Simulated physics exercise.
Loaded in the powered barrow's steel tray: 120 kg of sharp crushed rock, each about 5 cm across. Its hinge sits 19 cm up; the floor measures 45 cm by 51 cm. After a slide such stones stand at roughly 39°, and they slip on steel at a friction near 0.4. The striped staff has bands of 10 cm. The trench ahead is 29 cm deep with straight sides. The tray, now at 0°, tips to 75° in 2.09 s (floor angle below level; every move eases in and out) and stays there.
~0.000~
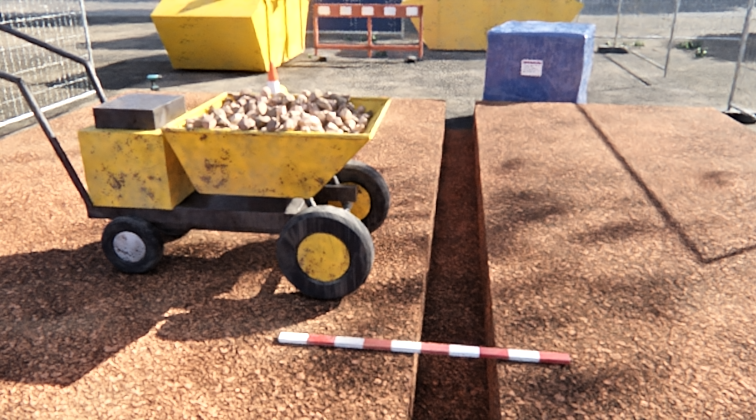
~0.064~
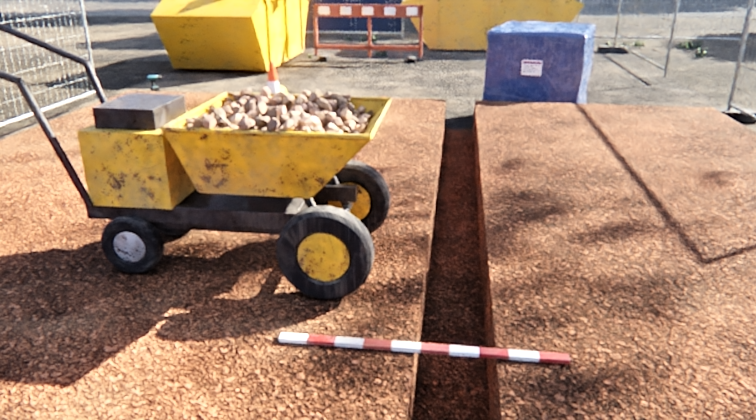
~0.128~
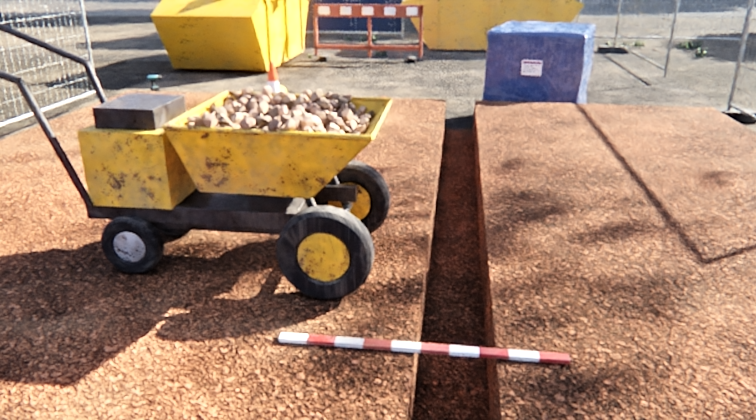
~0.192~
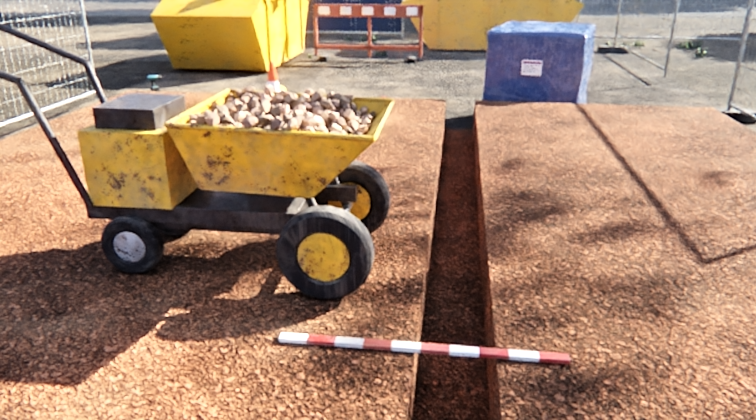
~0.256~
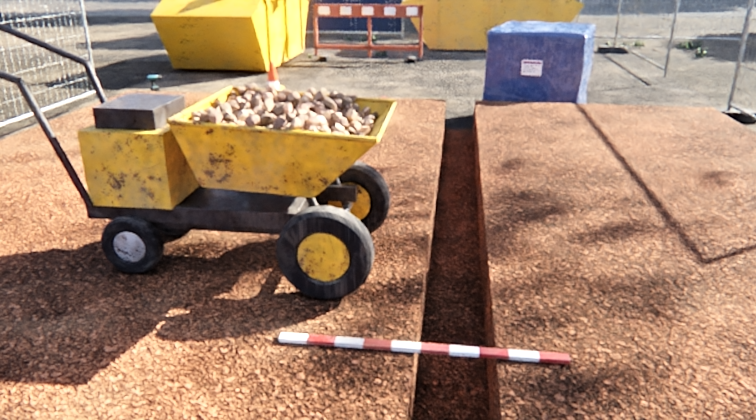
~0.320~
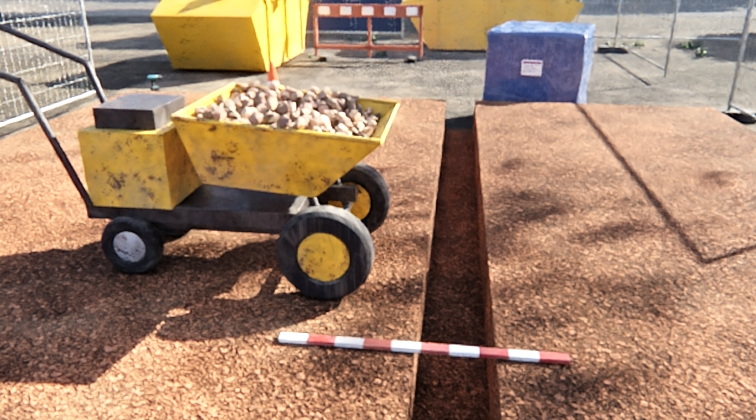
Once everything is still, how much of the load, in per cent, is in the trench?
Close to 65 in a hundred.
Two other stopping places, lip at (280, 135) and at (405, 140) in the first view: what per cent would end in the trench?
About 65 and 10 per cent.
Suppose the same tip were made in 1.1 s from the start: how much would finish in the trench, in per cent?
It would be near 60 per cent.
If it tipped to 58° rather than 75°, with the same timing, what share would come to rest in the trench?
Then about 30 per cent.
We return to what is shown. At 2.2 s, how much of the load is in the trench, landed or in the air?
Some 35 per cent.
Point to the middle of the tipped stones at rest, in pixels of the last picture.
Near (474, 297).
After 1.6 s the floor is at 63°; 97 % in the tray, 3 % in the trench; the foremost stones are at (492, 255).
After 2.2 s the floor is at 75°; 35 % in the tray, 33 % in the trench, 32 % past the trench; the foremost stones are at (599, 270).
After 2.5 s the floor is at 75°; 11 % in the tray, 52 % in the trench, 36 % past the trench; the foremost stones are at (605, 265).
After 4.5 s the floor is at 75°; 0 % in the tray, 65 % in the trench, 35 % past the trench; the foremost stones are at (605, 266).
